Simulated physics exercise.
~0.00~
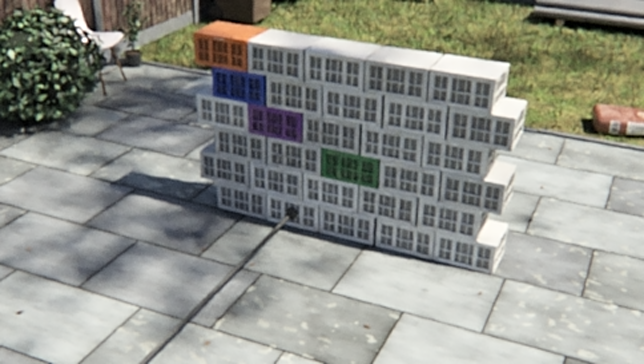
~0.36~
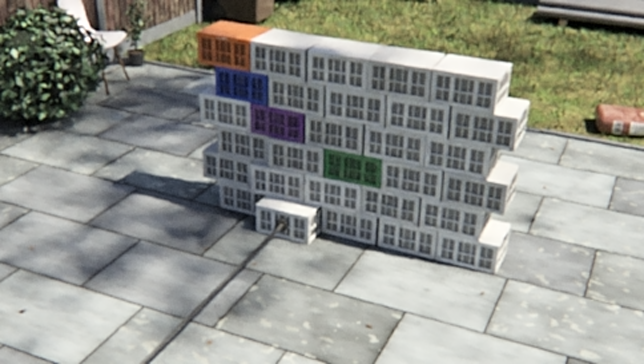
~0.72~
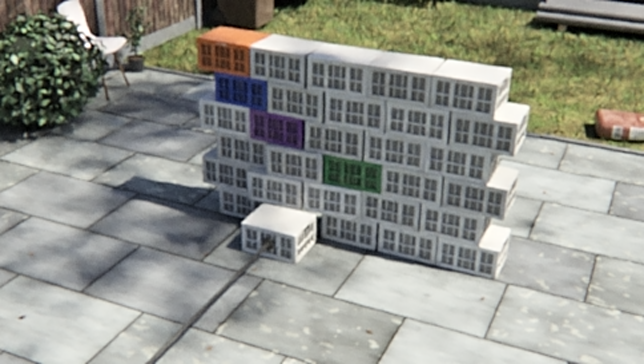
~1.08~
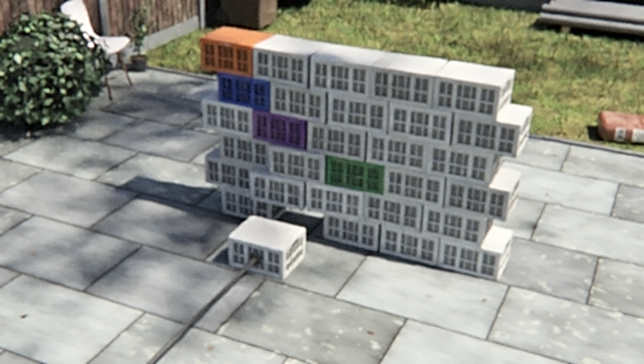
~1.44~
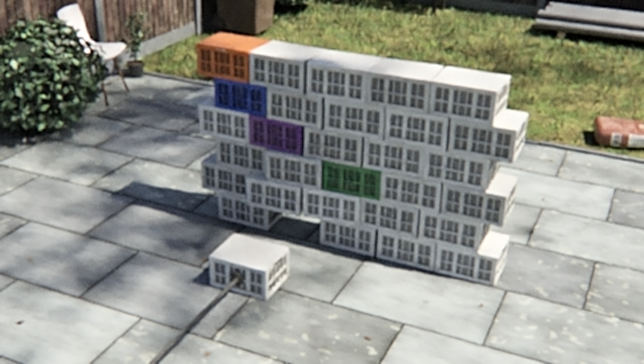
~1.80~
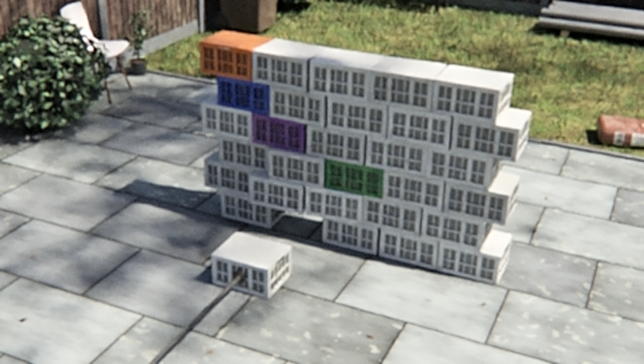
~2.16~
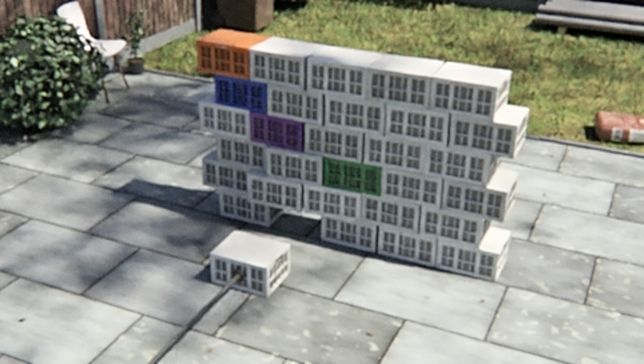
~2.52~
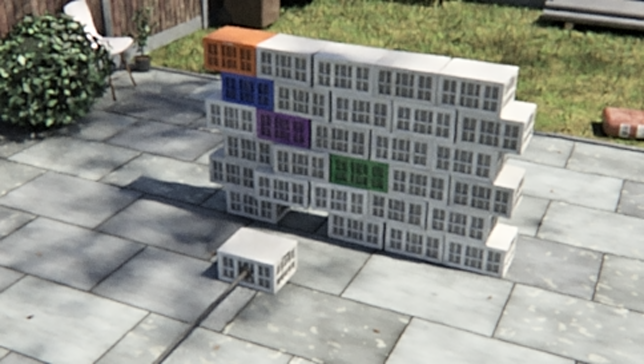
The clip opens on a sunlit paved yard, where closed white crates are stacked in a staggered wall, with one orange, one blue, one purple and one green among them. A thin dark arm reaches across the paving to a white crate in the bottom row. It draws that crate out toward the lower left, leaving a gap at the base of the wall. The crate comes to a stop in front, clear of the stack. The crates above the gap stay up, and the wall is still standing at the end, with the blue crate in its place near the top left.
